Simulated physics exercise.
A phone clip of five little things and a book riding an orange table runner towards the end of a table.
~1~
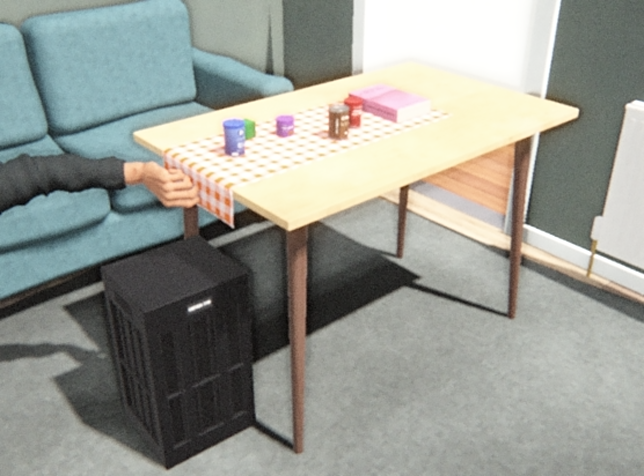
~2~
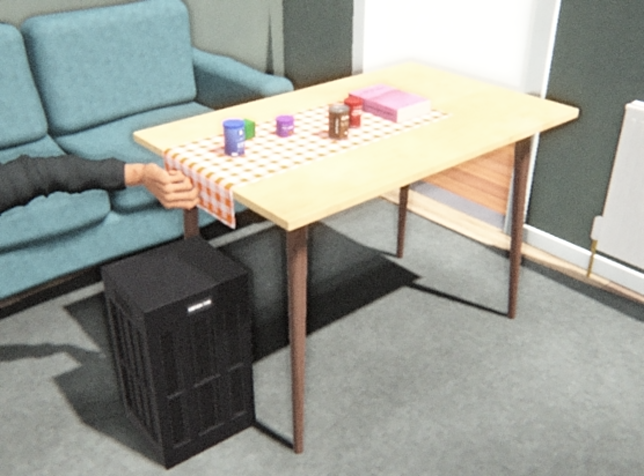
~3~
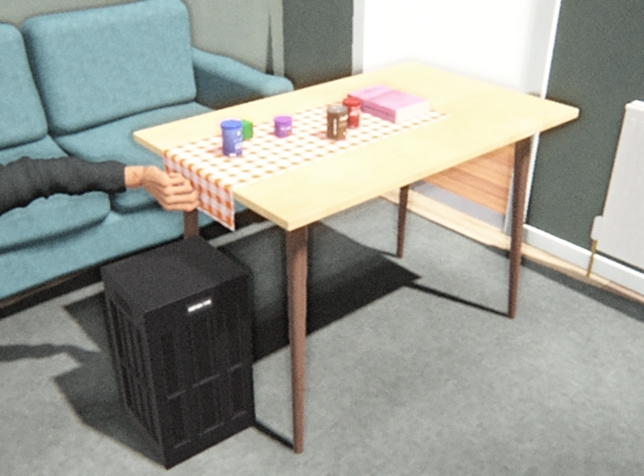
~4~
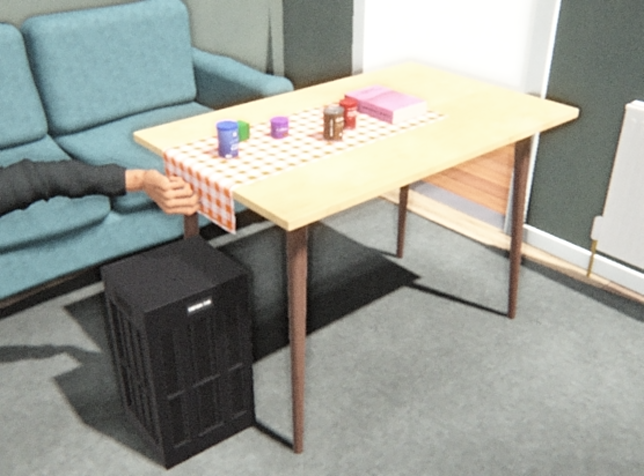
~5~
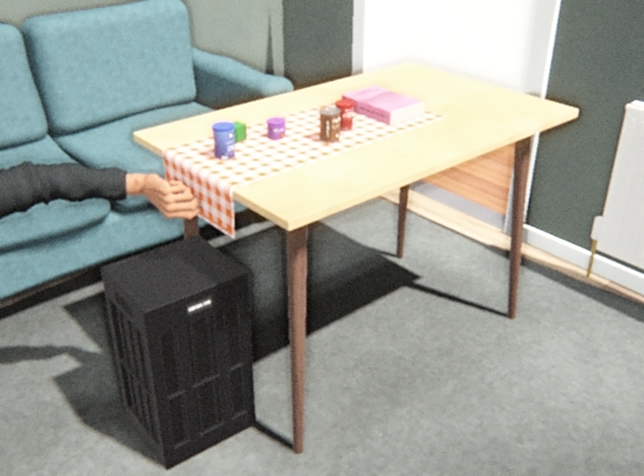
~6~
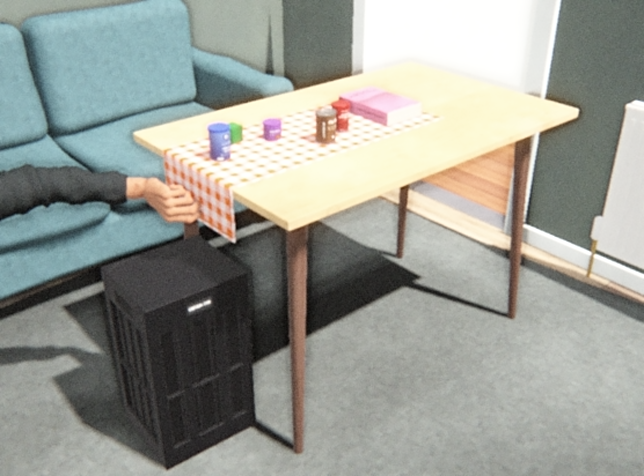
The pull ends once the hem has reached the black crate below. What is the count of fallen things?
It carries off one.
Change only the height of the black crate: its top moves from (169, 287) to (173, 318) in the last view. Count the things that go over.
Then 2.
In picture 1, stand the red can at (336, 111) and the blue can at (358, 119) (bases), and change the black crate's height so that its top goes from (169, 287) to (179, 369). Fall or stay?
The red can keeps its place on top; the blue can survives.
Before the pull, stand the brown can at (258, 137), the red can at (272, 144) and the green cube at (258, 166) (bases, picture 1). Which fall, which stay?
The brown can survives, the red can survives, the green cube is carried off.
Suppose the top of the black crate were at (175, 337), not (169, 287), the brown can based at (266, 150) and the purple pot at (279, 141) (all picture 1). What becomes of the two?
The brown can falls, the purple pot is carried off.
Early on, hem near (201, 240); all still up.
Midway, hem on the crate; blue can gone.
Finally, hem on the crate; blue can gone. The answer is one.
